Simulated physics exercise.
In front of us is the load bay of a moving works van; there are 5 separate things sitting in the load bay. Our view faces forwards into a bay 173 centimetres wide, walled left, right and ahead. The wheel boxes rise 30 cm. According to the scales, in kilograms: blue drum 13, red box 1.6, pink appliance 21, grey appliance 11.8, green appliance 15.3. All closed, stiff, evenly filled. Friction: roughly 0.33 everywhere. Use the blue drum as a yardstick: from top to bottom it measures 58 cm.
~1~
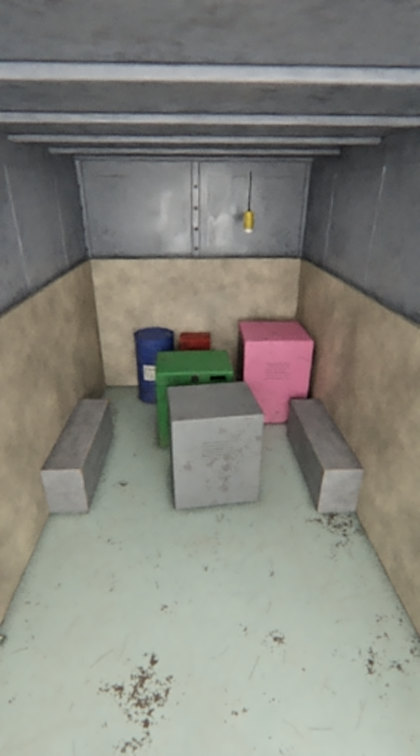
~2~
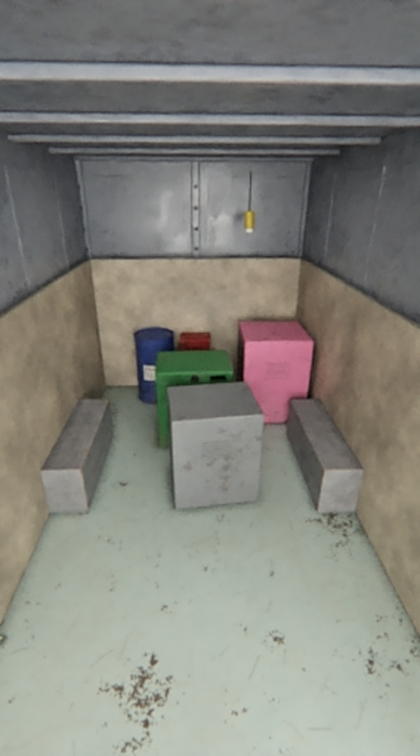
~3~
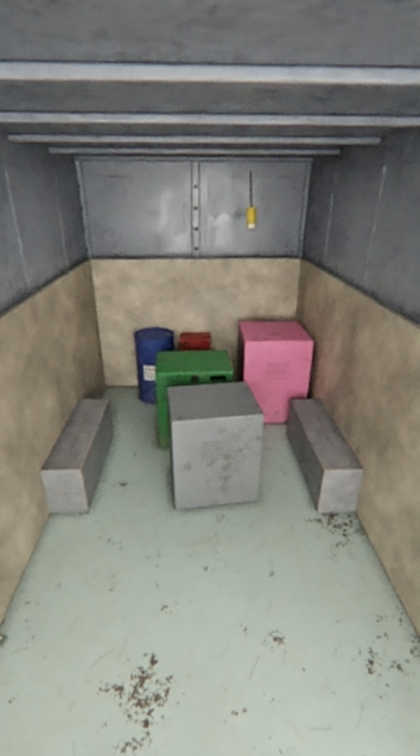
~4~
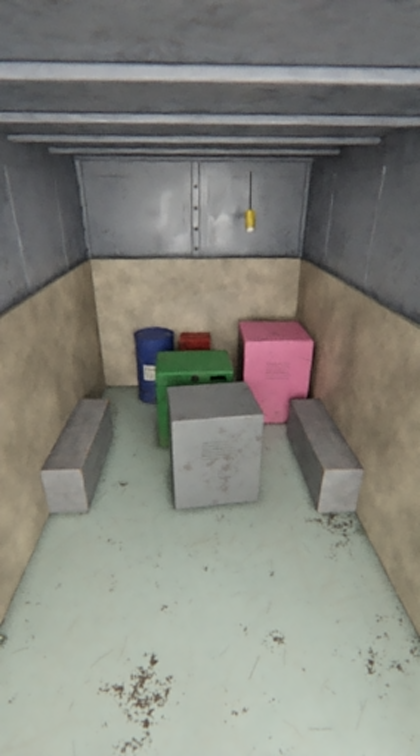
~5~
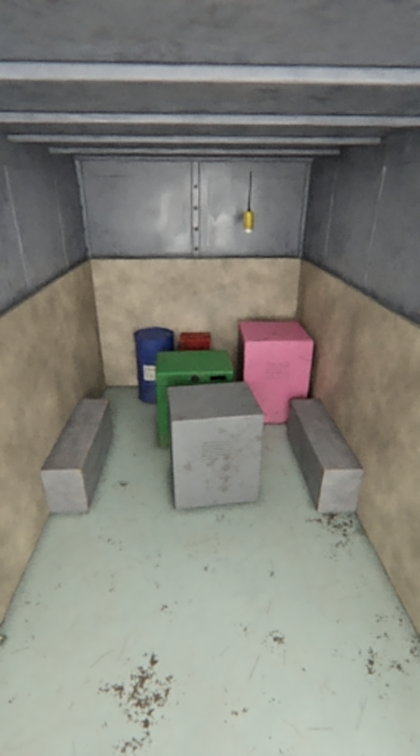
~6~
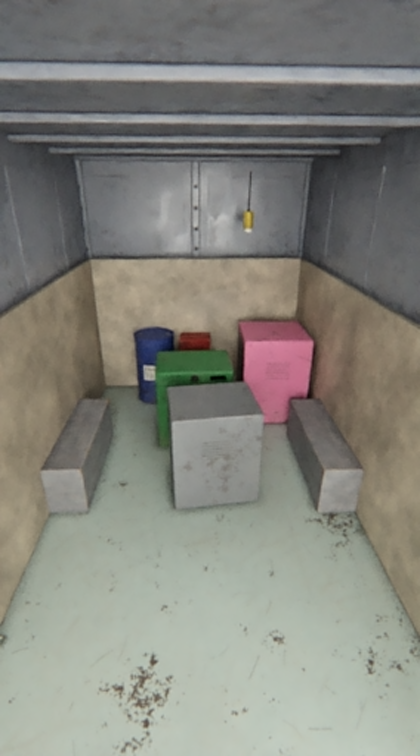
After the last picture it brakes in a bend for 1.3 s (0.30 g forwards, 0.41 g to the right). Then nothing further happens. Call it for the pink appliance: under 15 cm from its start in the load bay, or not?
Under.
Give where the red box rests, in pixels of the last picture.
It finishes around (225, 363).
Then, 0.60 s after the last picture, push 0.30 g forwards, 0.41 g right; pink appliance slid 5 cm near (275, 369); red box slid 8 cm; grey appliance slid 8 cm.
Then, 0.80 s after the last picture, push 0.30 g forwards, 0.41 g right; pink appliance slid 5 cm near (275, 369); grey appliance slid 22 cm; green appliance slid 20 cm.
Then, 0.90 s after the last picture, push 0.30 g forwards, 0.41 g right; pink appliance slid 5 cm near (275, 369); grey appliance slid 32 cm; green appliance slid 22 cm.
Then, 1.10 s after the last picture, push 0.30 g forwards, 0.41 g right; pink appliance slid 5 cm near (275, 369); grey appliance slid 47 cm; red box slid 24 cm.
At rest, not toppled but over 15 cm from the start, blue drum, red box, grey appliance and green appliance; the last one in place, give or take 15 cm. In the last view, pink appliance near (275, 369).
